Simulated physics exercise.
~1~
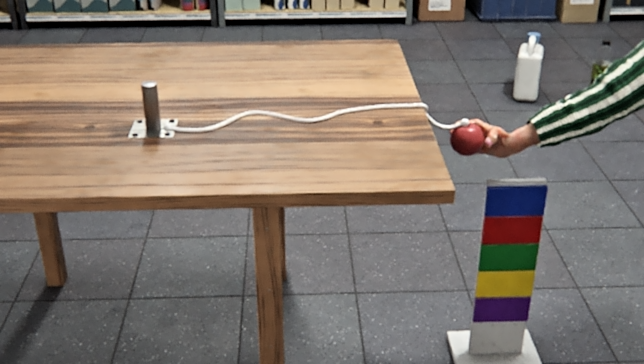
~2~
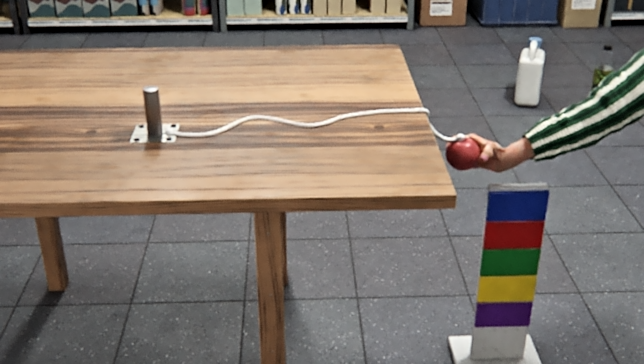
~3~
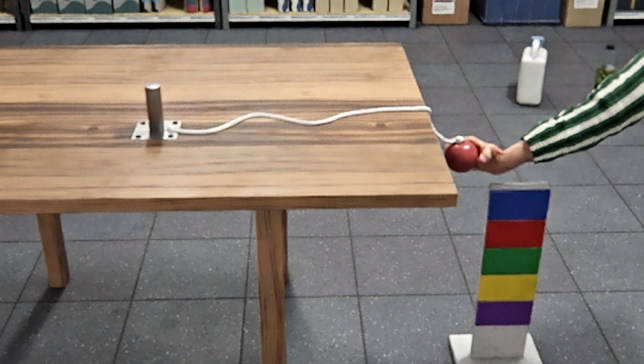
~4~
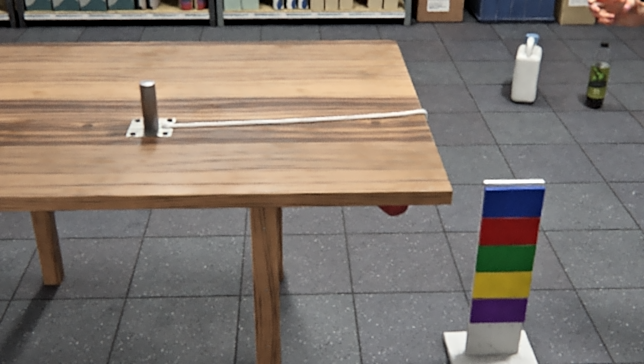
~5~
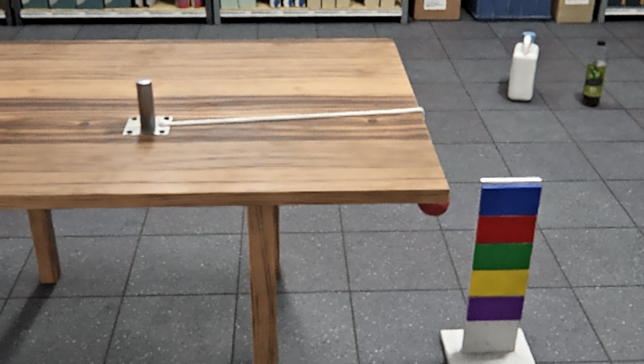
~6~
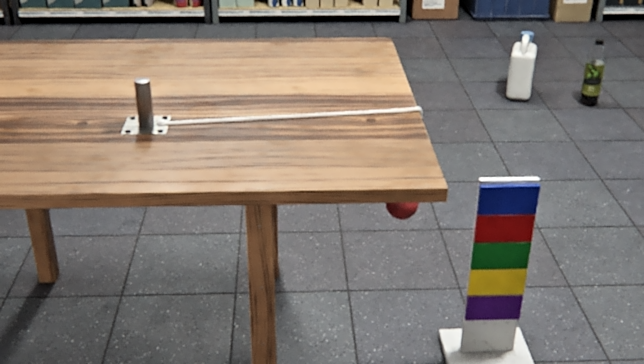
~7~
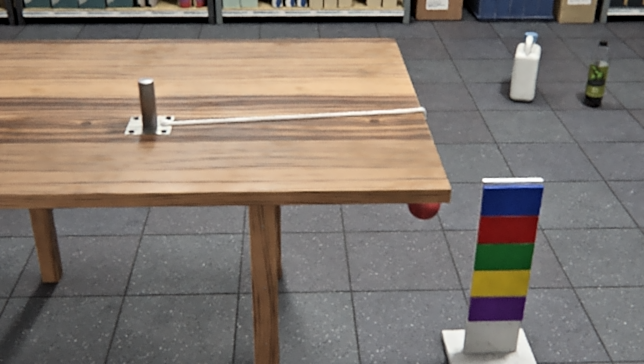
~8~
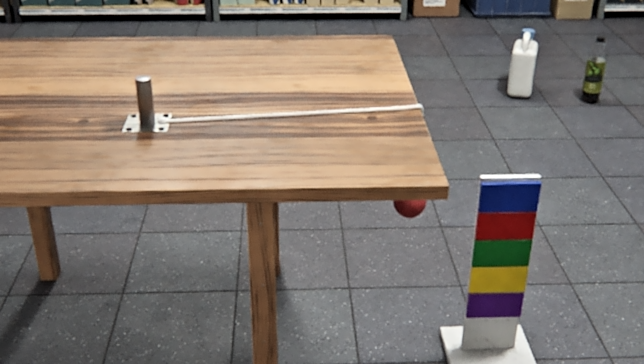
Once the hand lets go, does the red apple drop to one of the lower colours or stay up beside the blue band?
It stays up beside the blue band, hanging from the white cord just under the table edge with its middle level with that colour.
